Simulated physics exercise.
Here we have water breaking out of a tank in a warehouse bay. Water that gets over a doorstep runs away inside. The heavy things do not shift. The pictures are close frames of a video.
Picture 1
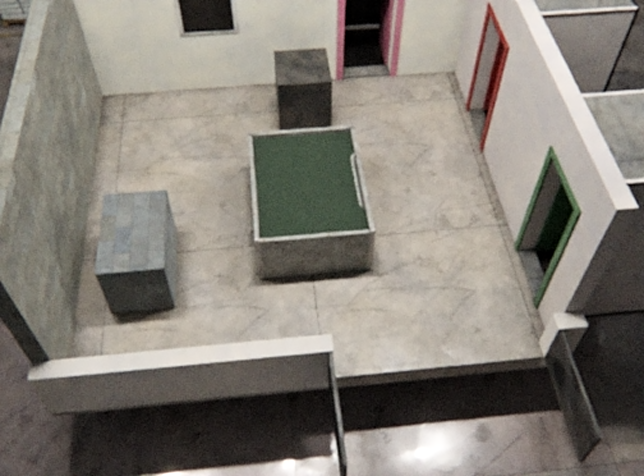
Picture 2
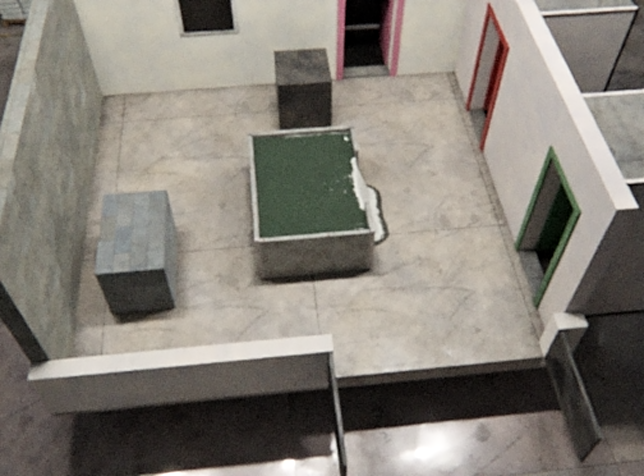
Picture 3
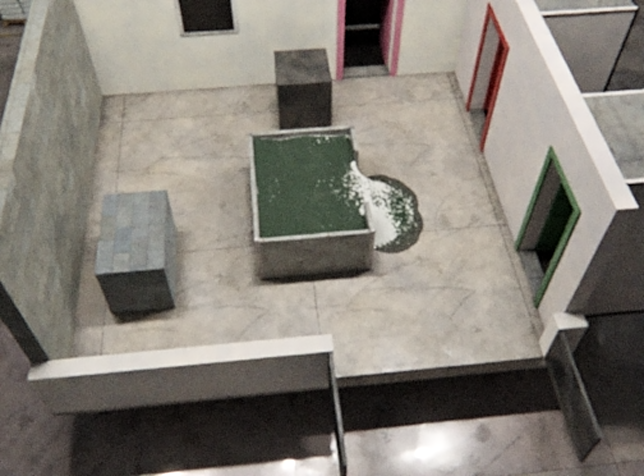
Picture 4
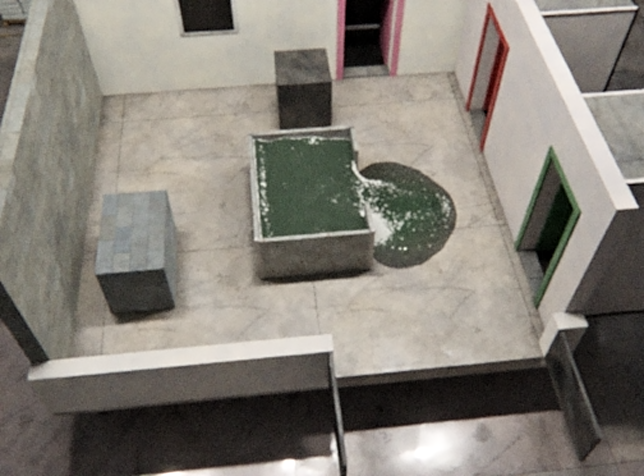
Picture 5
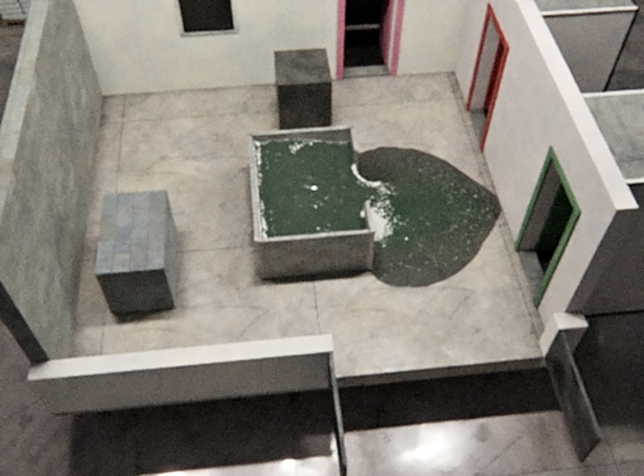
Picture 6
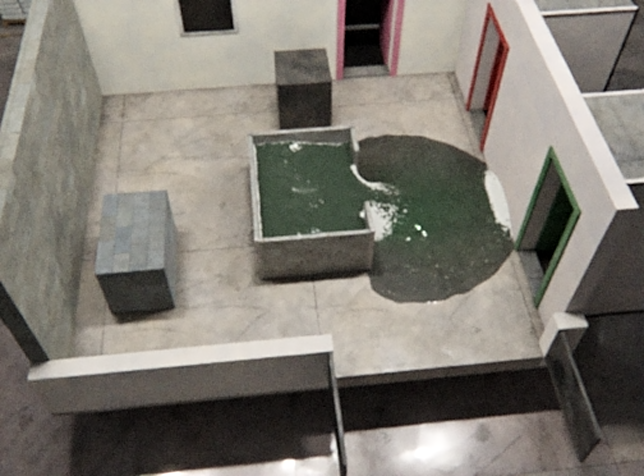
To begin with, still green water fills a rectangular tank in the middle of a walled bay, between grey blocks. Water then breaks out through a gap in the tank's right side, foaming white, and spreads across the floor in a widening dark pool until it reaches the right wall beside the green-framed doorway.
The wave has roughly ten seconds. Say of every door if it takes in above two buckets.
In the end: The red door floods; the green door floods; the pink door floods.
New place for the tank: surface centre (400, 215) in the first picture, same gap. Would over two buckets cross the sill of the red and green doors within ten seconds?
Then: Red holds, green floods.
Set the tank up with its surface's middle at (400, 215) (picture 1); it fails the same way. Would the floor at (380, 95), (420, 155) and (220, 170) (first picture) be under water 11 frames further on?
As listed: Under water, under water, dry.
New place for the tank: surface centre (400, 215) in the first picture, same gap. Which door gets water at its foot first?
It is the green one.
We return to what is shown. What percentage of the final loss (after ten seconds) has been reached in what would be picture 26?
About 40 per cent.
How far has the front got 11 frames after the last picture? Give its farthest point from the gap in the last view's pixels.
I would point to (453, 74).
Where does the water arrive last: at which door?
That is the pink-painted one.
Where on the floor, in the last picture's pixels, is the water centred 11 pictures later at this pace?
I would point to (383, 206).
A moment on, water covers 25 % of the floor; the red door under two buckets in, the green door over two buckets in, the pink door not reached.
Next, water covers 25 % of the floor; the red door over two buckets in, the green door far over two buckets in, the pink door not reached.
Then, water covers 40 % of the floor; the red door over two buckets in, the green door far over two buckets in, the pink door under two buckets in.
Later, water covers 55 % of the floor; the red door far over two buckets in, the green door far over two buckets in, the pink door over two buckets in.
In the end, water covers 75 % of the floor; the red door far over two buckets in, the green door far over two buckets in, the pink door over two buckets in.
